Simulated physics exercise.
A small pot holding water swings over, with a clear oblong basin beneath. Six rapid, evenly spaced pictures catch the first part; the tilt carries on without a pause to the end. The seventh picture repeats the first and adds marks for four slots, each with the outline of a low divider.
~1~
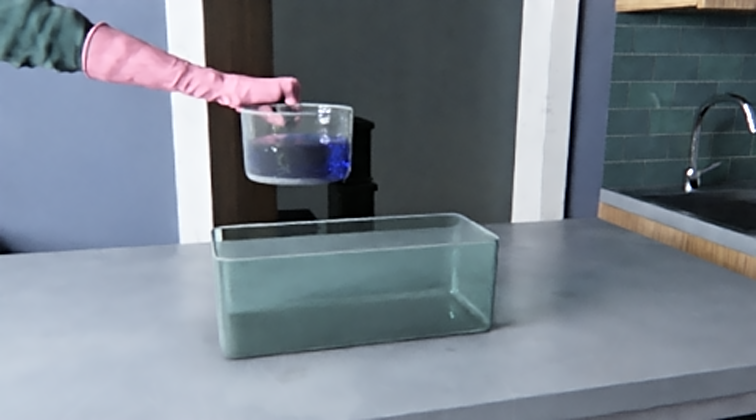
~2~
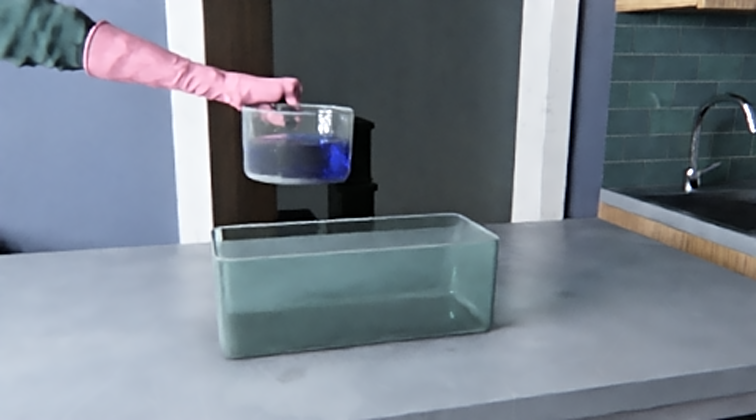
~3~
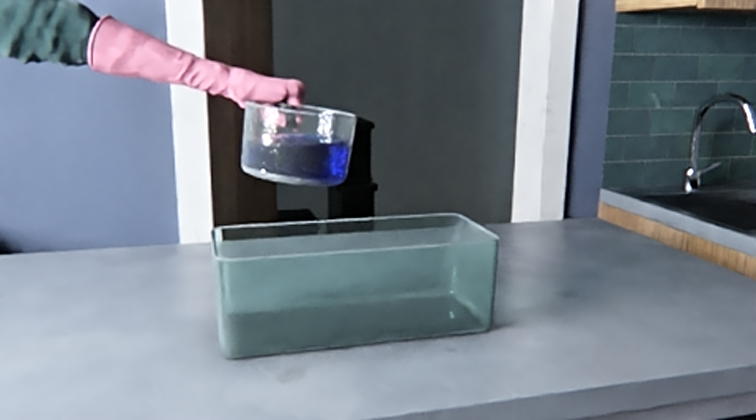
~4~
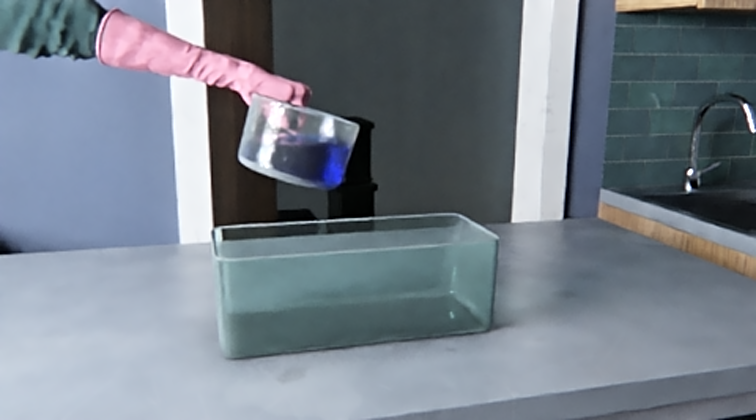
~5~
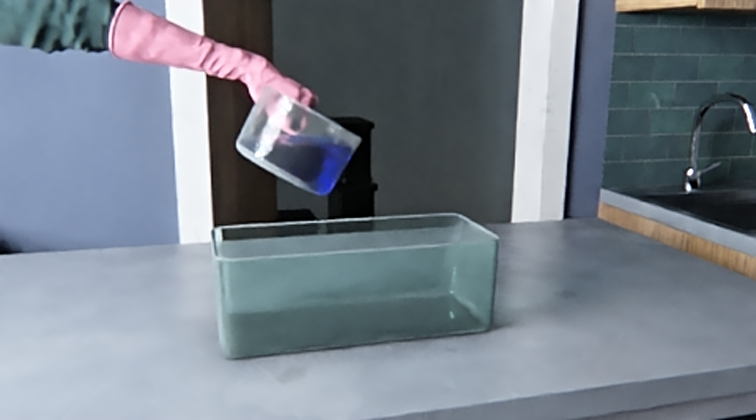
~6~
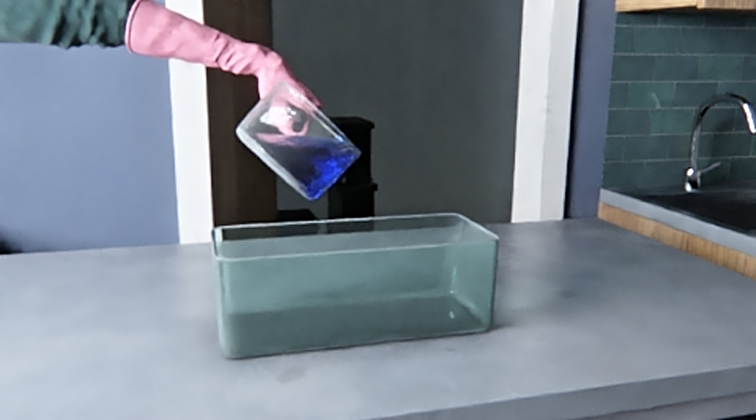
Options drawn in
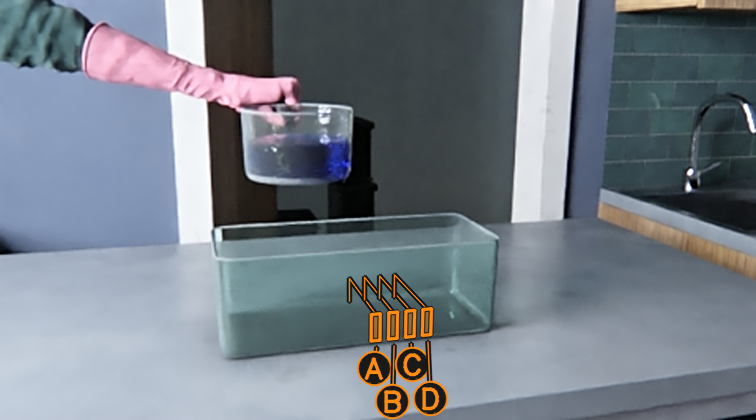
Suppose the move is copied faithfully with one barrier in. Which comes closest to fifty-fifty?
B beats the others.
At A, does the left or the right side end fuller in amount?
More ends on the right.
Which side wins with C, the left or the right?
The left side.
On the marked copy, A at (376, 347); B at (394, 345); C at (411, 343); D at (427, 341).
Choosing A, about 21 % ends left of the wall and 79 % right of it.
Choosing B, about 48 % ends left of the wall and 51 % right of it.
Choosing C, about 73 % ends left of the wall and 25 % right of it.
Choosing D, about 90 % ends left of the wall and 7 % right of it; 3 % is lost outside.
